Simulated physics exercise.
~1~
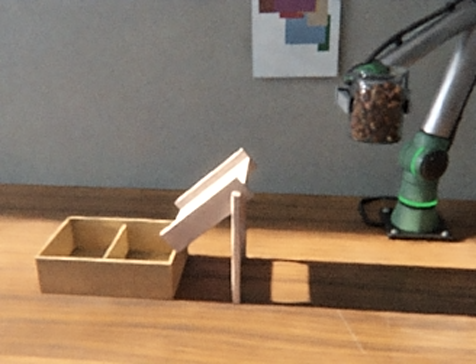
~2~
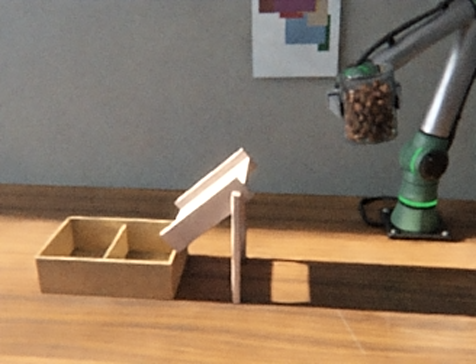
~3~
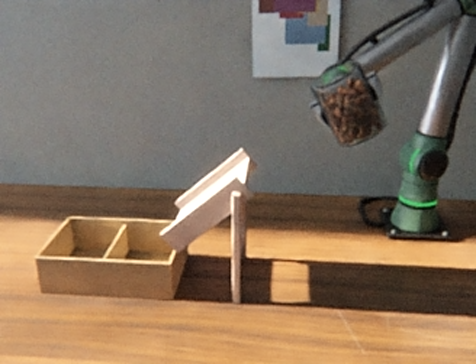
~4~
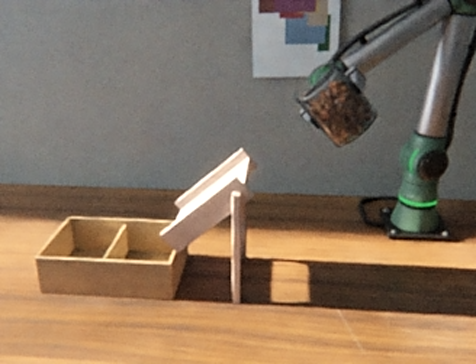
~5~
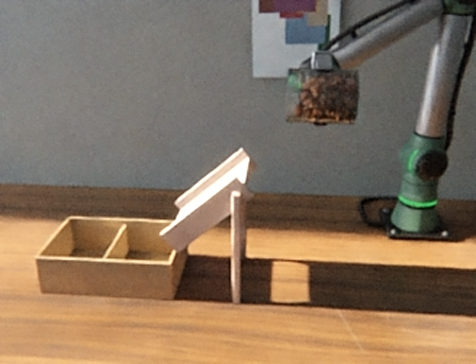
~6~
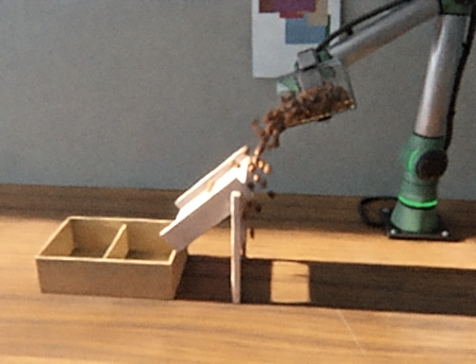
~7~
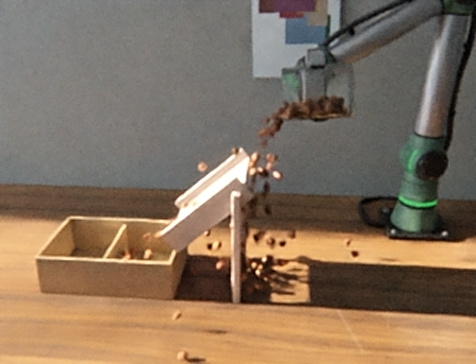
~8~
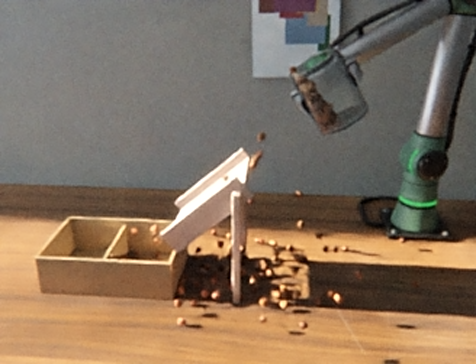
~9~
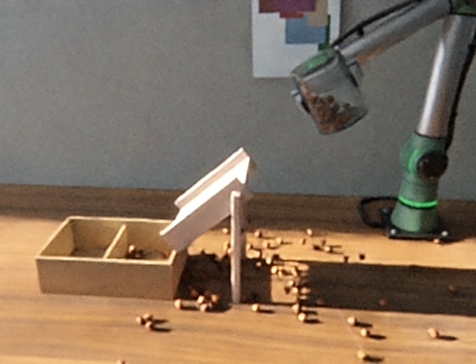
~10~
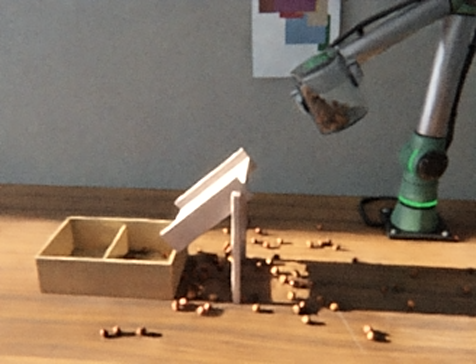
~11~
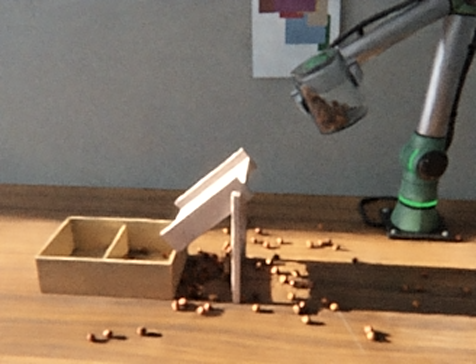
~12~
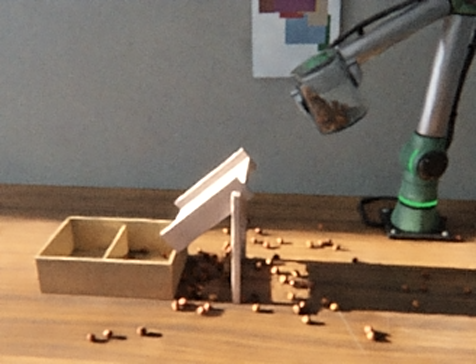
A green and grey robot arm at the right holds a clear cup full of brown nuts above a wooden table, seen from the side against a grey wall with a colourful poster. To its left stand a pale sloping chute and a light wooden box split into two parts. The arm carries the cup left, tipping it, and nuts pour over the chute's upper end. Some slide into the box's nearer part, but many spill onto the table. The cup tilts partly back, still holding some nuts, and the rest lie scattered around the chute.
